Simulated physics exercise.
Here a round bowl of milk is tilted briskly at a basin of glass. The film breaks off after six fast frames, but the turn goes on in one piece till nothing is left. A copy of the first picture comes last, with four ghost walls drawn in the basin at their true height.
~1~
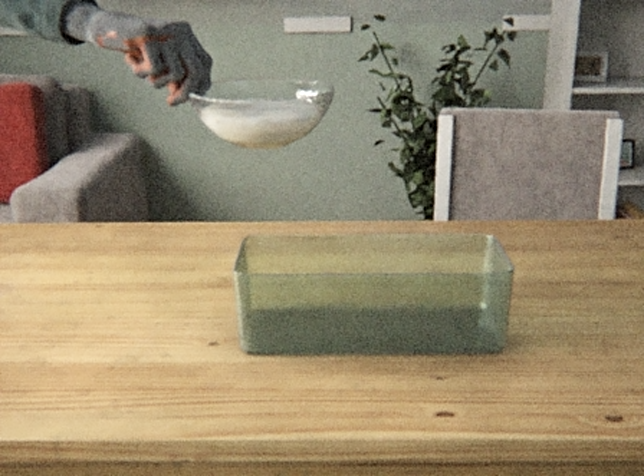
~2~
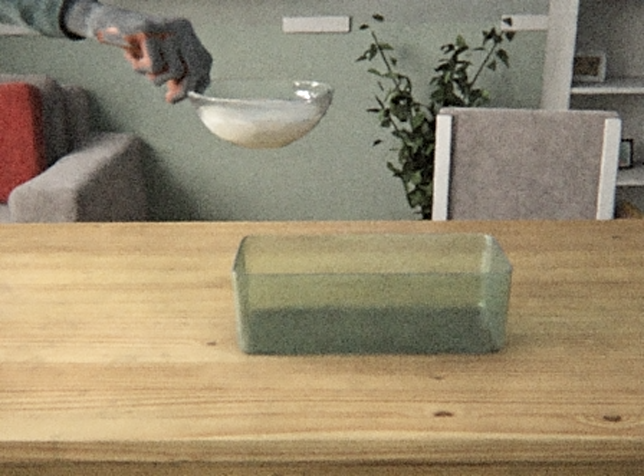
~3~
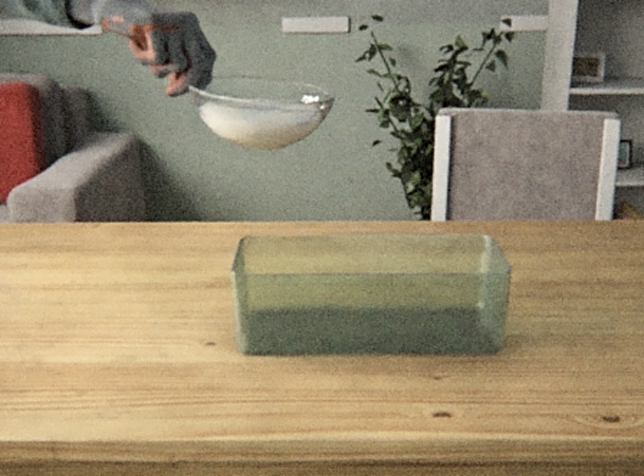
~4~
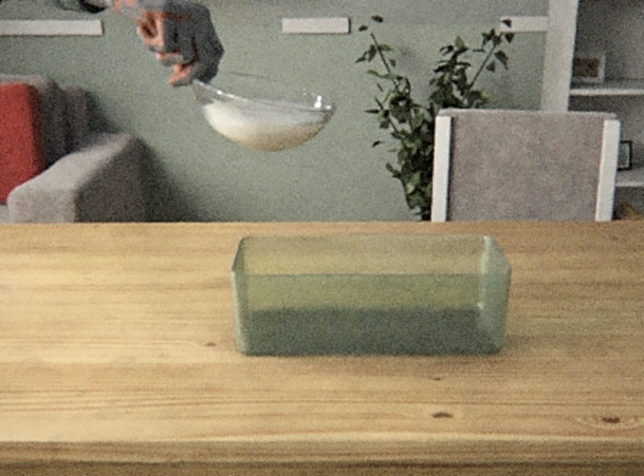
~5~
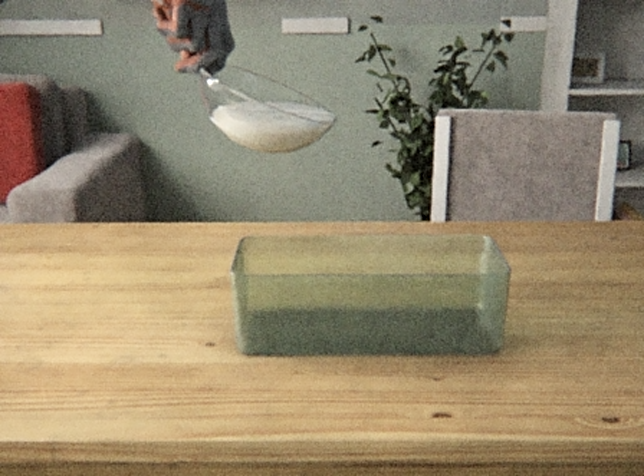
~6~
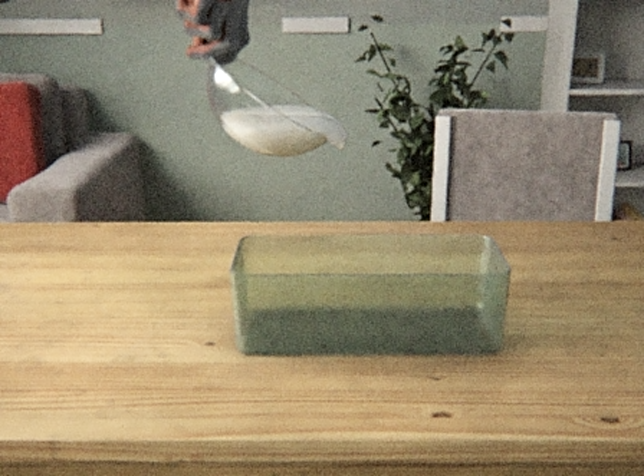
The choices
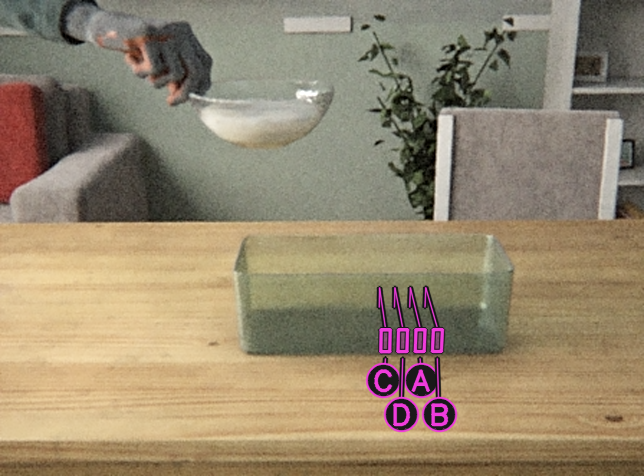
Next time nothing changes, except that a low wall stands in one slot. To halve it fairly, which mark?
Choose C.
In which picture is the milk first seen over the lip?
In picture 6.
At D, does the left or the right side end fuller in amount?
The left side.
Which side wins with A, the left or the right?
More ends on the left.
On the marked copy, A at (420, 358); B at (437, 358); C at (385, 358); D at (402, 358).
With A, about 87 % ends left of the wall and 11 % right of it.
With B, about 84 % ends left of the wall and 15 % right of it.
With C, about 52 % ends left of the wall and 46 % right of it.
With D, about 80 % ends left of the wall and 18 % right of it; 3 % is lost outside.
